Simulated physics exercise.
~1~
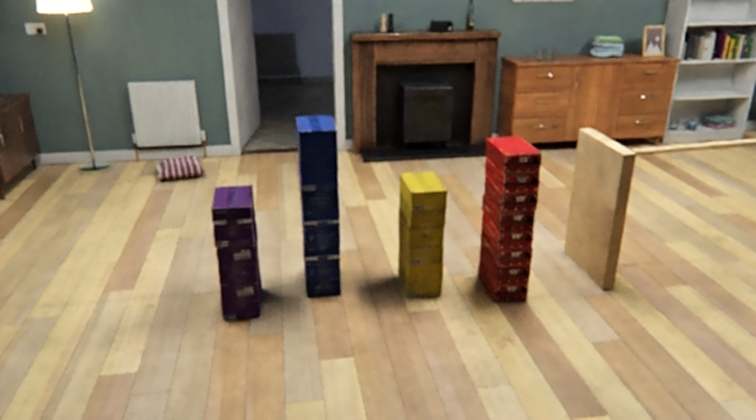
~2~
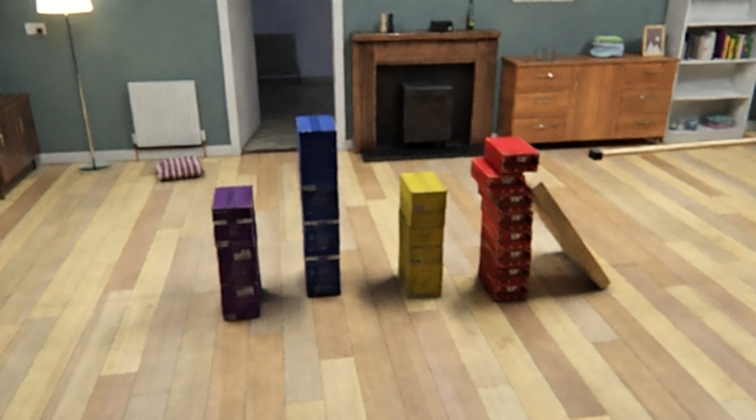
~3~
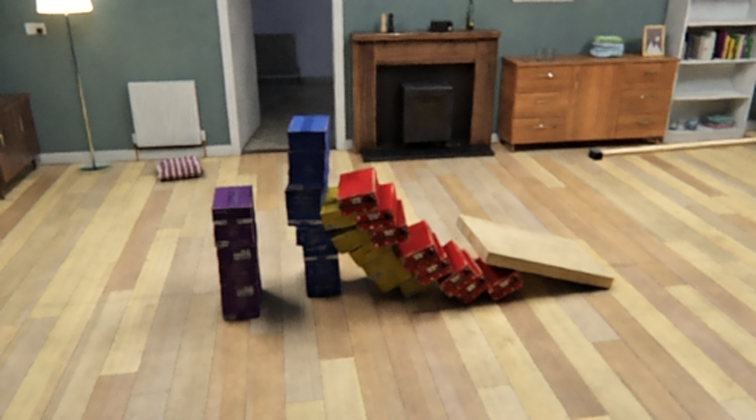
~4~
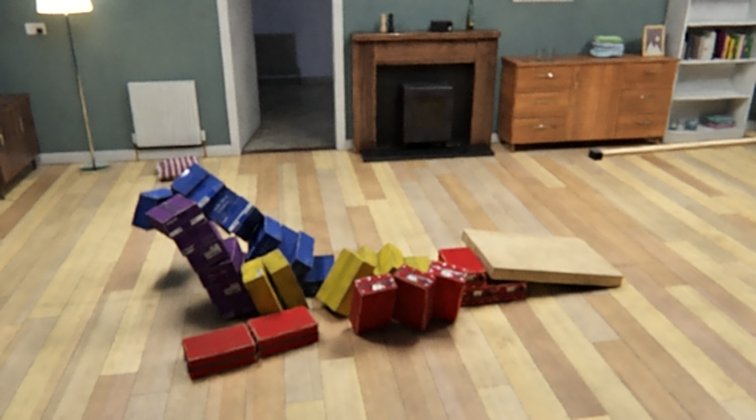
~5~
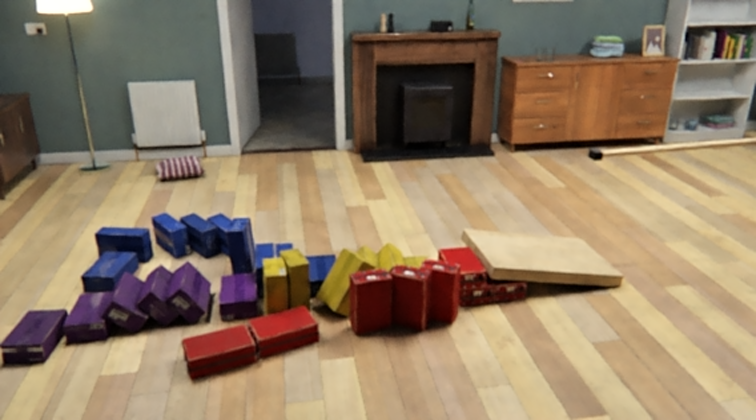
A wooden board tips left into the red boxes, and all four coloured stacks topple leftward.
